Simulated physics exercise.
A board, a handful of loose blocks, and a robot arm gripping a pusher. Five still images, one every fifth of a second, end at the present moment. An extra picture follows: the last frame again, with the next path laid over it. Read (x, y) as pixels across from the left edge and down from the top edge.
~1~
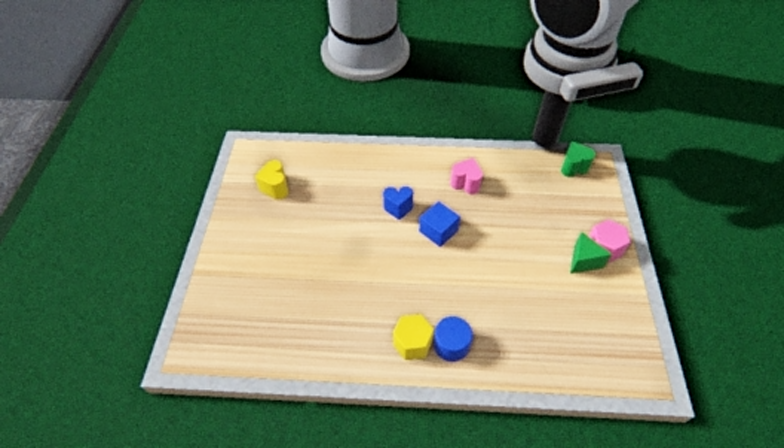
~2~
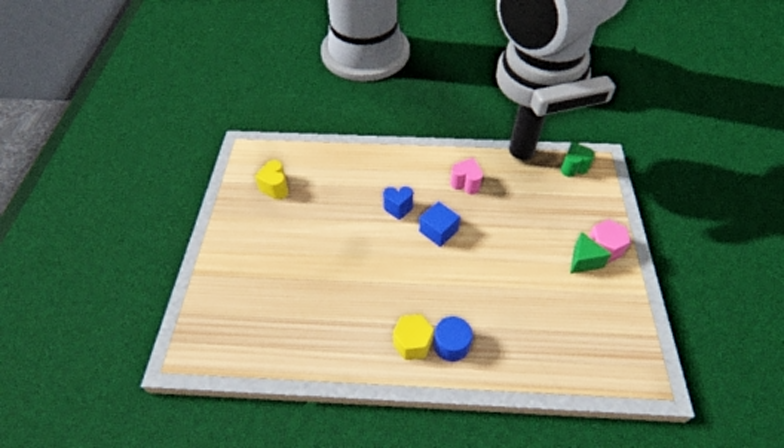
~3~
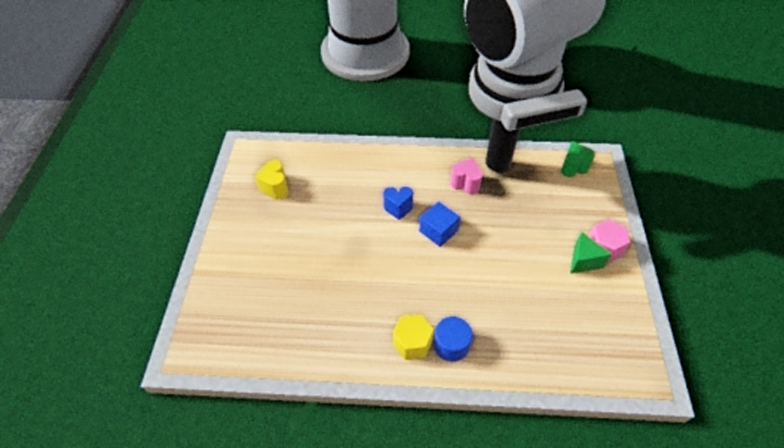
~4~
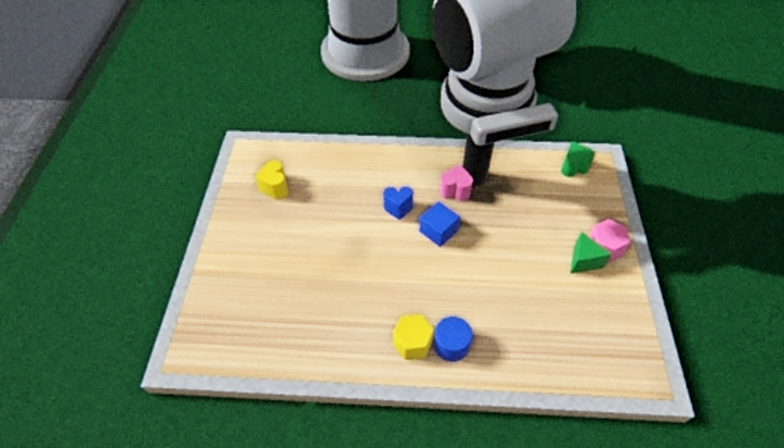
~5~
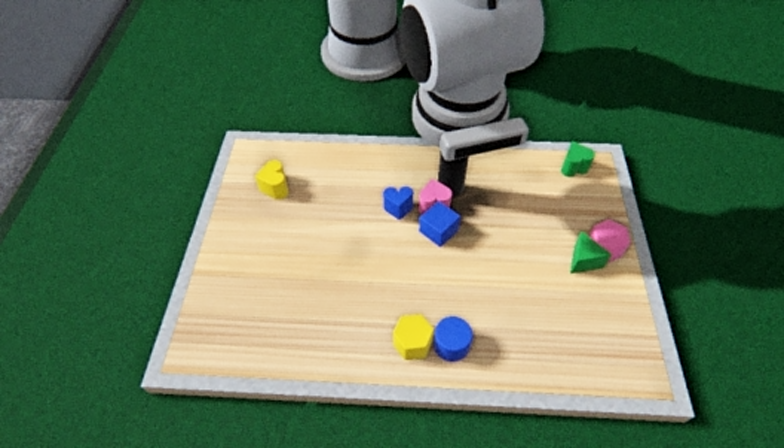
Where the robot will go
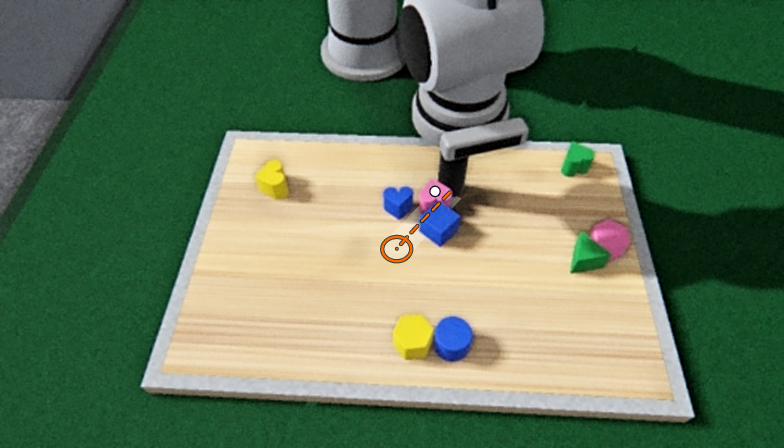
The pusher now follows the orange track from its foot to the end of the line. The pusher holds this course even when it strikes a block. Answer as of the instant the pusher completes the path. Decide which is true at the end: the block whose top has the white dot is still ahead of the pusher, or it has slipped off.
Answer: Still ahead.
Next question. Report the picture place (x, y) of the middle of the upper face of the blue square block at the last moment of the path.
Its top centre lands on (433, 237).
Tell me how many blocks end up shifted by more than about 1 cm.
The answer is two blocks, counting only moves over 1 cm.
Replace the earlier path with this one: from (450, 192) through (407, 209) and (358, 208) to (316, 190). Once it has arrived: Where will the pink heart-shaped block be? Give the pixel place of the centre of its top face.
I predict (399, 217).
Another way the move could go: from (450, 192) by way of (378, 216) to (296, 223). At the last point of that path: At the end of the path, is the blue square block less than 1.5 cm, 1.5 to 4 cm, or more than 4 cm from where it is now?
Shift: 1.5 to 4 cm.
The line goes from (450, 192) directly to (397, 249); the dot is on the pink heart-shaped block.
What follows on the original path. One third of the way, pusher at (433, 205); pink heart-shaped block at (414, 209), turned 15° clockwise; blue square block at (435, 230), turned 55° anticlockwise.
Two thirds of the way, pusher at (415, 224); pink heart-shaped block at (394, 228), turned 15° clockwise; blue square block at (433, 235), turned 85° anticlockwise.
At the end, pusher at (397, 244); blue heart-shaped block unmoved; pink heart-shaped block at (372, 246), turned 35° clockwise; blue square block at (433, 237), turned 95° anticlockwise.
